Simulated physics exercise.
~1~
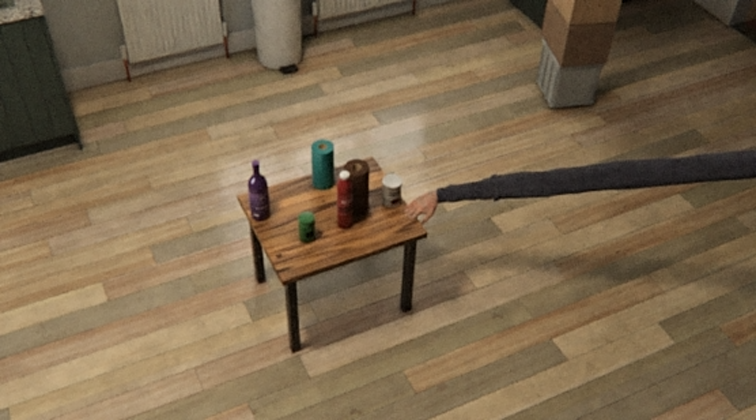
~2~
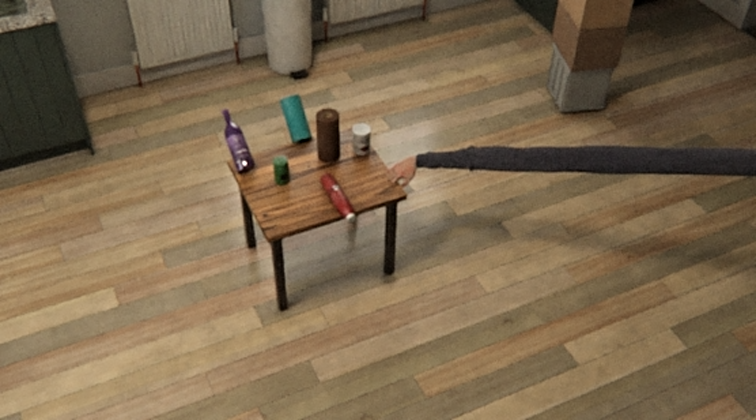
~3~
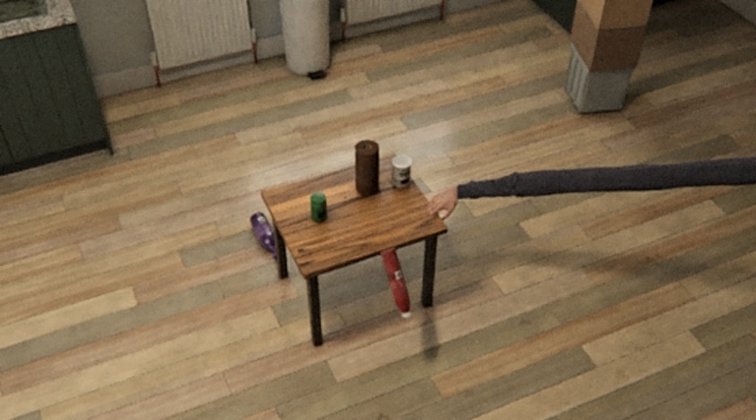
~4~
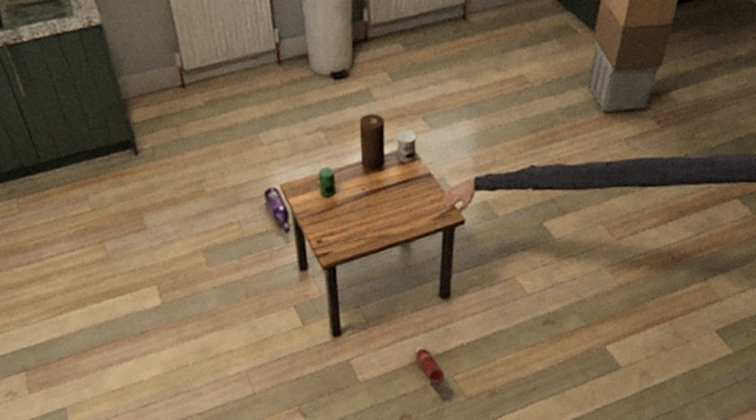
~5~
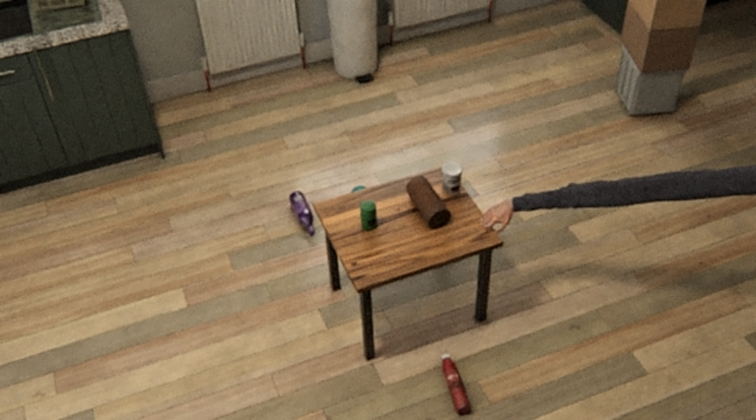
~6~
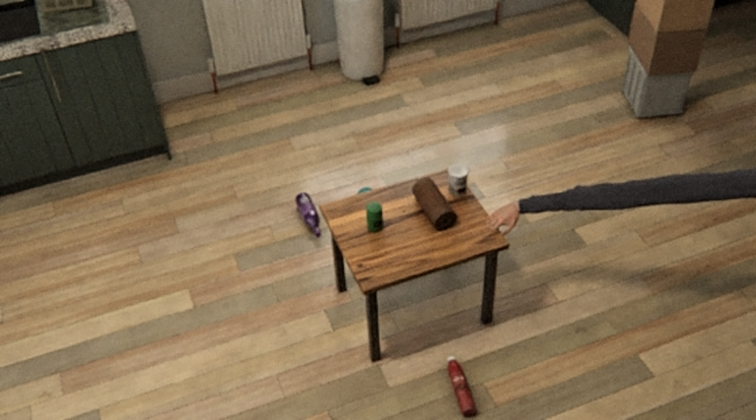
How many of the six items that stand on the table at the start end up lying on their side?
Four of them end up on their side, namely the red bottle, the purple bottle, the turquoise roll and the brown roll.
